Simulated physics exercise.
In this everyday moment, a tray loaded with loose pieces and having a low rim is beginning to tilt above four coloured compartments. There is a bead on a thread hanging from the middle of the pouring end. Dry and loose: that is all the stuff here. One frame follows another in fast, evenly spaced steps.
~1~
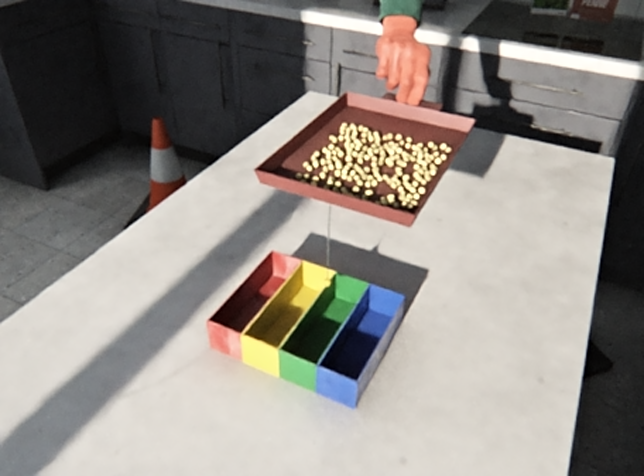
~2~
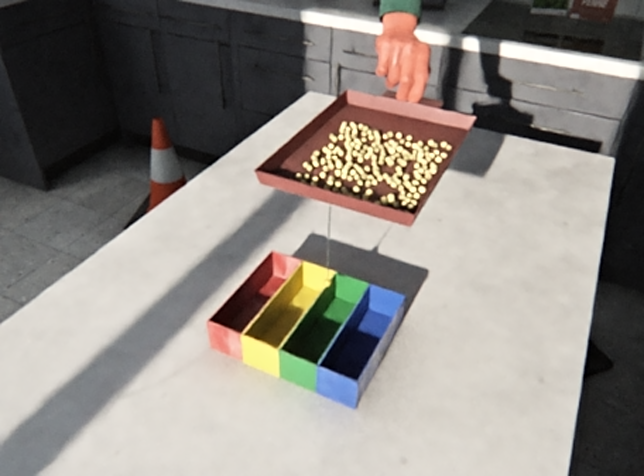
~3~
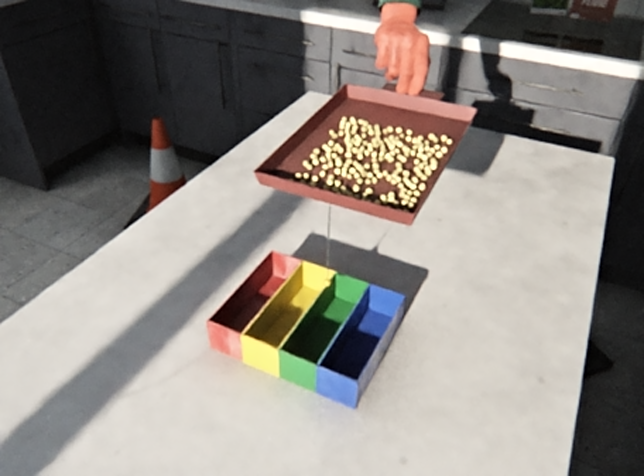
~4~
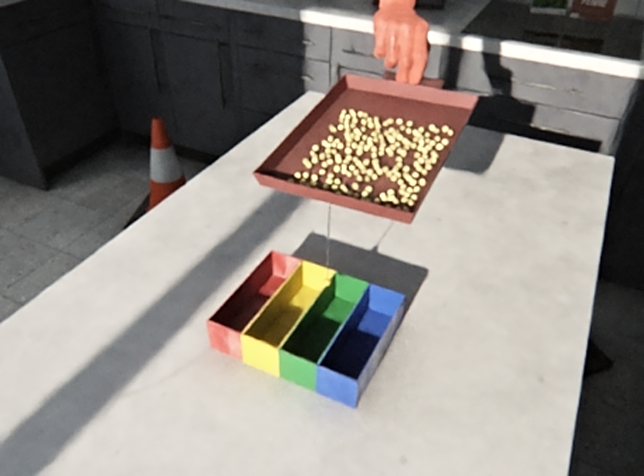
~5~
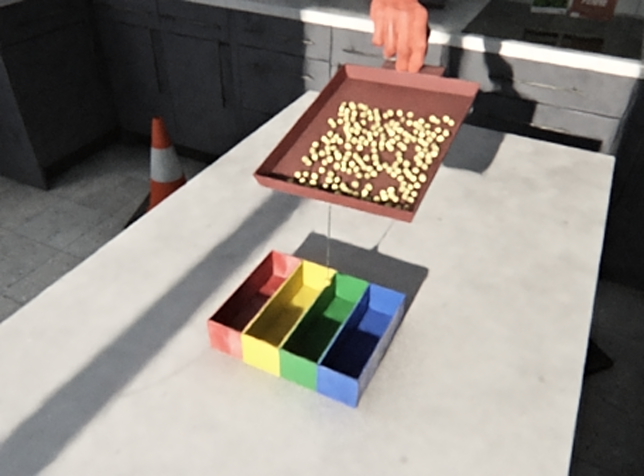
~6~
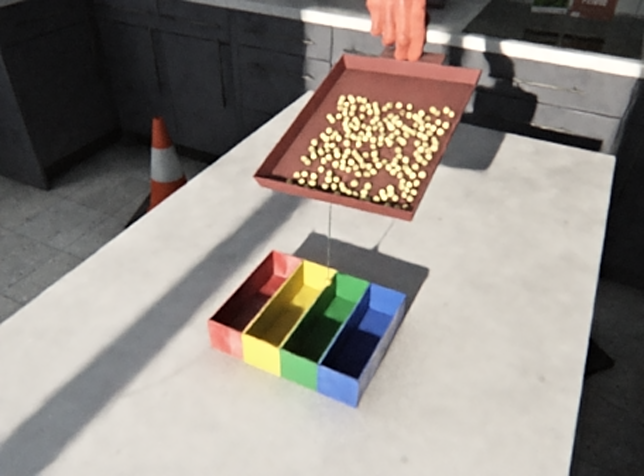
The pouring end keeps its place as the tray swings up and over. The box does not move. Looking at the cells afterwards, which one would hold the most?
The red cell would hold the most.
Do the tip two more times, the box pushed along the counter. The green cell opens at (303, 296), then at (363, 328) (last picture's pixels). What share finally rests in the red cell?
About 10 and 30 per cent.
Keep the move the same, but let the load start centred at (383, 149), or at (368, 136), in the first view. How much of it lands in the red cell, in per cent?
You'd get about 50 per cent first and about 60 per cent second.
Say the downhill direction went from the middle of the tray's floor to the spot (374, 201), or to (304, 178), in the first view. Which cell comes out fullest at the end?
First: The blue one. Second: That red cell.
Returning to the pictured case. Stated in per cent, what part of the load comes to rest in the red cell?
My estimate is some 40 %.
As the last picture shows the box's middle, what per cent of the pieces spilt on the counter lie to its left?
Left fraction: Around 100 per cent.
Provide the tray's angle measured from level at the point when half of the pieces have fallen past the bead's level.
Roughly 110°.
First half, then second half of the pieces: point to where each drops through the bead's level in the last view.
At (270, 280) for the first part, then at (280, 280) for the others.
Shortly afterwards, tray tipped steeply; all but a few on the tray; only a few in the green cell; only a few falling or outside the box.
Next, tray tipped past a quarter turn; near half on the tray; a little in the red cell; only a few in the green cell; only a few in the yellow cell; near a third falling or outside the box.
Some moments later, tray tipped past a quarter turn; near half in the red cell; near a quarter in the yellow cell; near a quarter in the green cell; only a few in the blue cell; a little falling or outside the box.
In the end, tray tipped past a quarter turn; near half in the red cell; near a quarter in the yellow cell; near a quarter in the green cell; only a few in the blue cell; a little outside the box.
